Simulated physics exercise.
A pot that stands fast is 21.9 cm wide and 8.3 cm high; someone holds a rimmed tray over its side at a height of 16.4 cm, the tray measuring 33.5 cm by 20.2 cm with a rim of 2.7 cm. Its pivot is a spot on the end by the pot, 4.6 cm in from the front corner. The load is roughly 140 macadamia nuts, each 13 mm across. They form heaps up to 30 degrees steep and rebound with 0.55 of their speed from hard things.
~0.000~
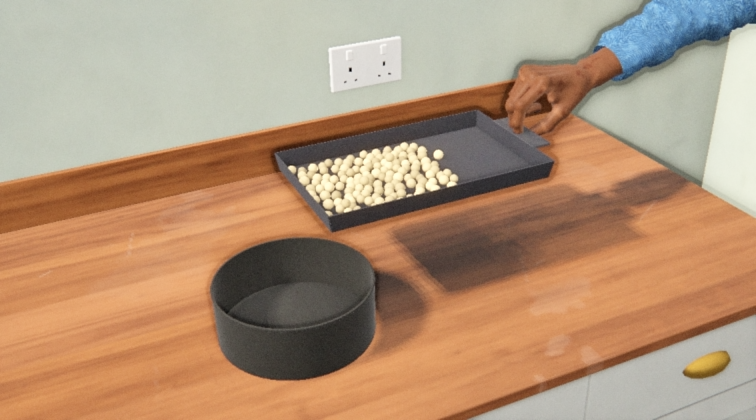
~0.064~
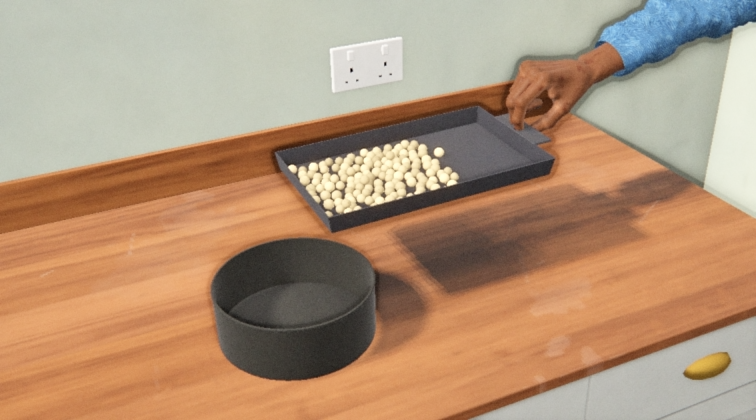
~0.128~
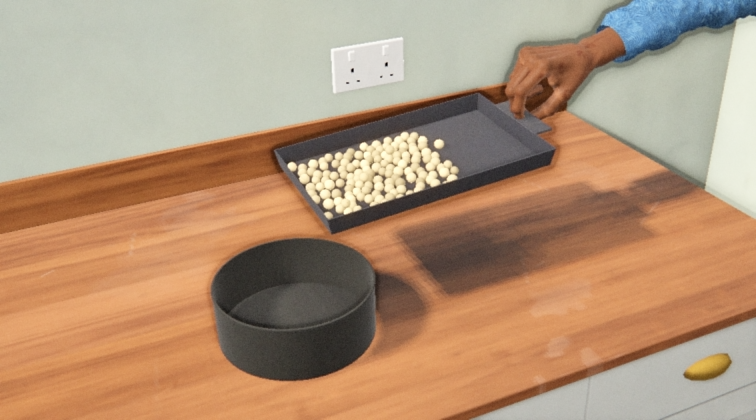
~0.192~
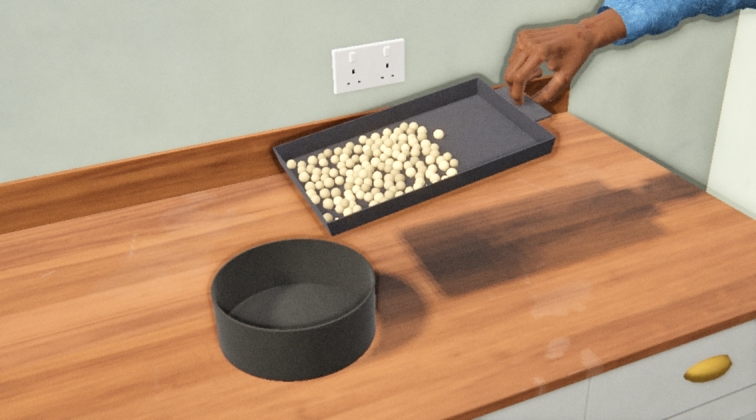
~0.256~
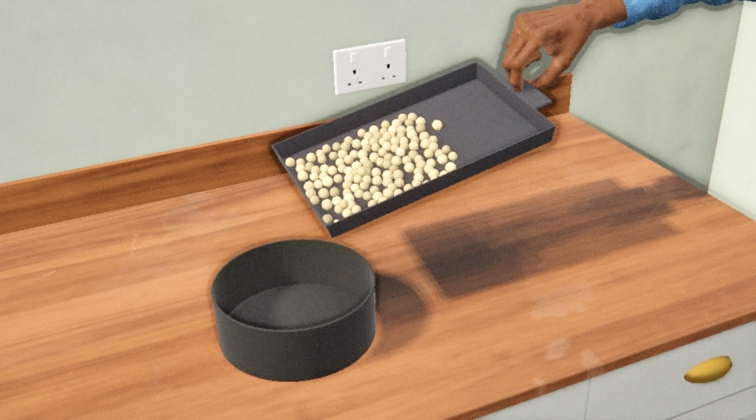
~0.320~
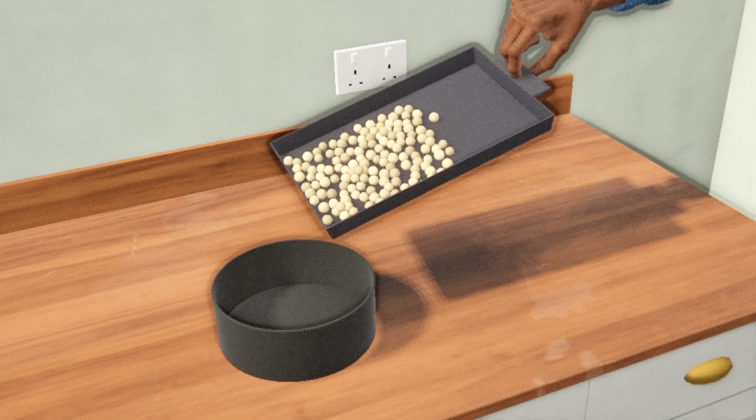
The footage shows a hand raising the right end of a dark rimmed tray above a wooden worktop, tilting it steadily down toward the left, while the small pale round pieces inside shift slightly and a dark pot stands still.
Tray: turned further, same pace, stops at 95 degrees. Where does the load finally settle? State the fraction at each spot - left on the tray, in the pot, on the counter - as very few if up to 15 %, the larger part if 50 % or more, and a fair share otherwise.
Left on the tray: Very few. Pot: The larger part. Counter: Very few.
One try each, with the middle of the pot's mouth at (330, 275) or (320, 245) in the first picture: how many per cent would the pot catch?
Around 95 per cent, then around 5 per cent.
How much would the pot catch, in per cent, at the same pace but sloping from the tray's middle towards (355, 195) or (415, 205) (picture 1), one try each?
Some 95 and 70 per cent.
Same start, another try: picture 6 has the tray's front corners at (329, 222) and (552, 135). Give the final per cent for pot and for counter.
Split: Pot = 100, counter = 0.
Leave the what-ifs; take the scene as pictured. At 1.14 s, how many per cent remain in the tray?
Some 100 per cent of the load.
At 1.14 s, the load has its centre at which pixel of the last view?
Approximately (328, 168) in the final picture.
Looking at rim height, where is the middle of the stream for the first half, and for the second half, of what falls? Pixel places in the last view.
First half close to (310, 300), second half close to (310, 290).
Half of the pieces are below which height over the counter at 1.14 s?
The halfway line is at about 24 cm.
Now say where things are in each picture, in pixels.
The first frame shows tray tilt 0 degrees, front corners at (331, 214) and (550, 160); middle of the pieces at (382, 177); pot at (293, 280).
The second frame shows tray tilt 1 degrees, front corners at (331, 215) and (550, 157); middle of the pieces at (383, 176).
The third frame shows tray tilt 5 degrees, front corners at (330, 217) and (551, 148), lowest corner left front; middle of the pieces at (383, 172).
The fourth frame shows tray tilt 10 degrees, front corners at (329, 220) and (551, 137), lowest corner left front; middle of the pieces at (382, 167).
The fifth frame shows tray tilt 14 degrees, front corners at (329, 223) and (550, 125), lowest corner left front; middle of the pieces at (381, 162).
The sixth frame shows tray tilt 19 degrees, front corners at (328, 225) and (549, 114), lowest corner left front; middle of the pieces at (377, 160); pot at (294, 281). The tray's pace is about 75 degrees a second.
After 0.81 s, tilt 55 degrees; the tray holds 100 %, the pot 0 %.
Then, at 1.14 s, tilt 79 degrees; the tray holds 100 %, the pot 0 %.
After 1.57 s, tilt 95 degrees; the tray holds 25 %, the pot 65 %.
By 2.6 s all is still; tray 0 %, pot 100 %, counter 0 %.
